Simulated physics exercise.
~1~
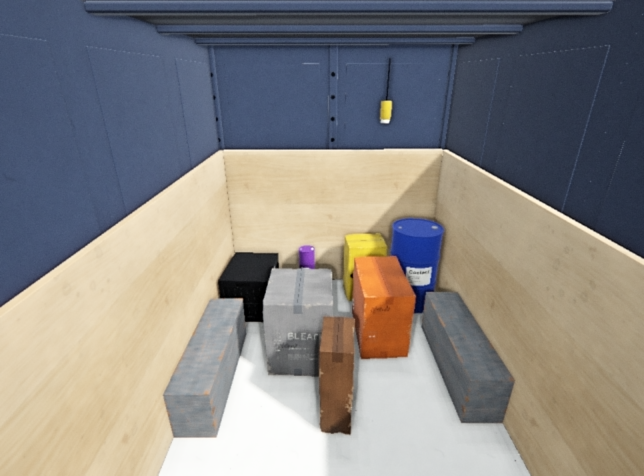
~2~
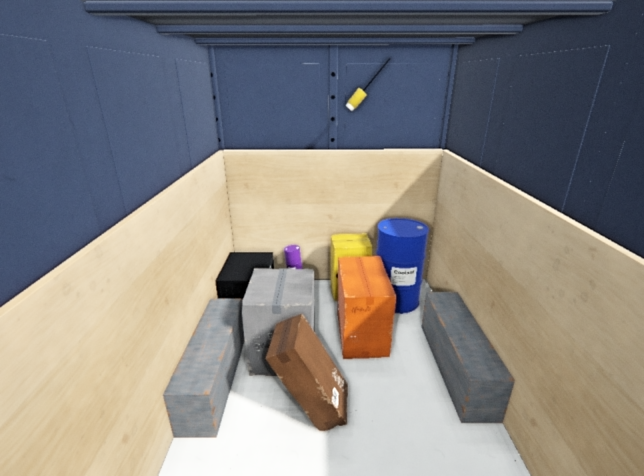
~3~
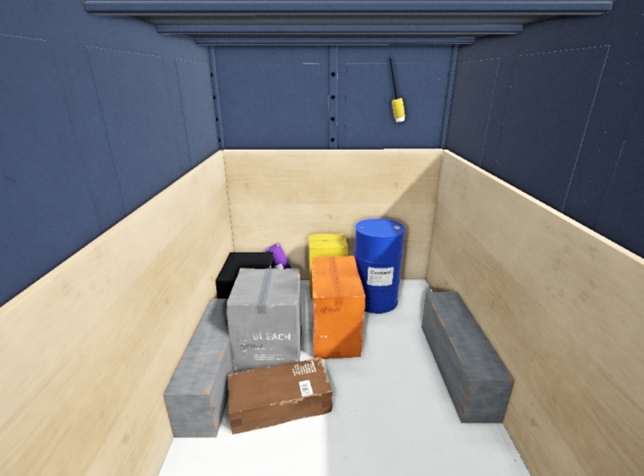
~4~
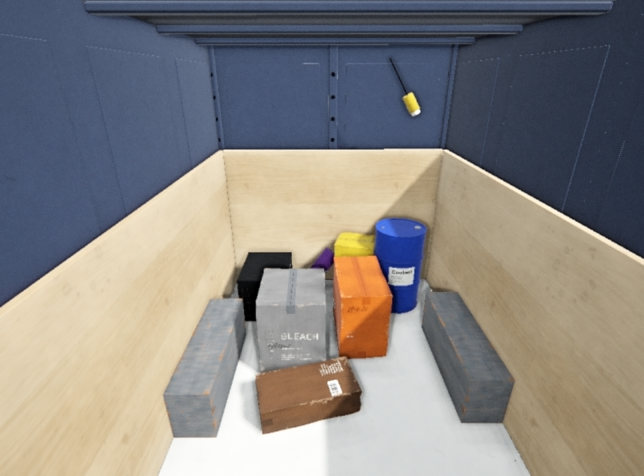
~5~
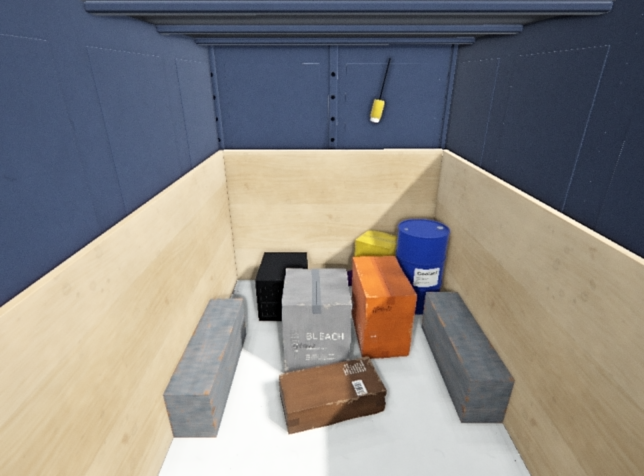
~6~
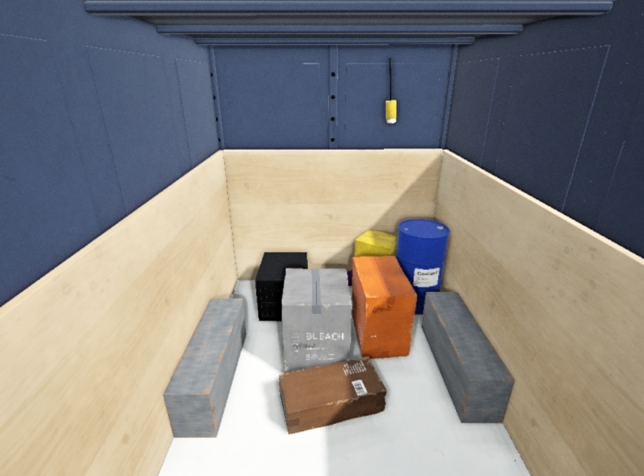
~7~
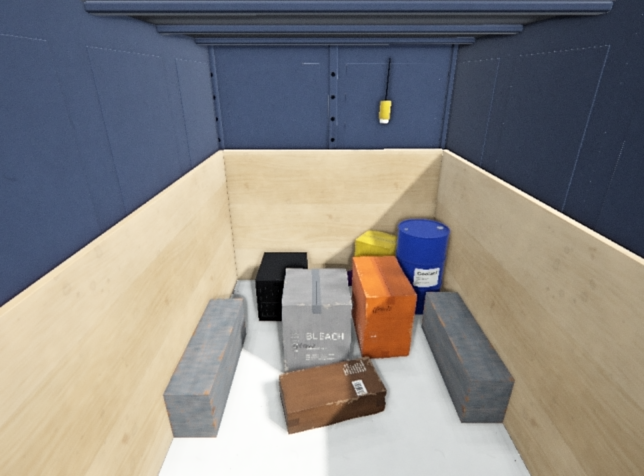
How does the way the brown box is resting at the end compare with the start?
At the start the brown box stands upright on its end, but at the end it is lying on its side on the floor.
The load bay of a van, seen from the rear towards the blue bulkhead, has pale wooden side panels and a grey wheel box on each side. A black chest, a purple canister, a yellow box and a blue drum stand at the back, with grey and orange boxes before them and a tall brown box in front. As the hanging lamp swings left, the load slides left and the brown box topples onto its side. The canister tilts, then the load slides back right and it drops from view behind the grey box. Finally the lamp settles and everything lies still.
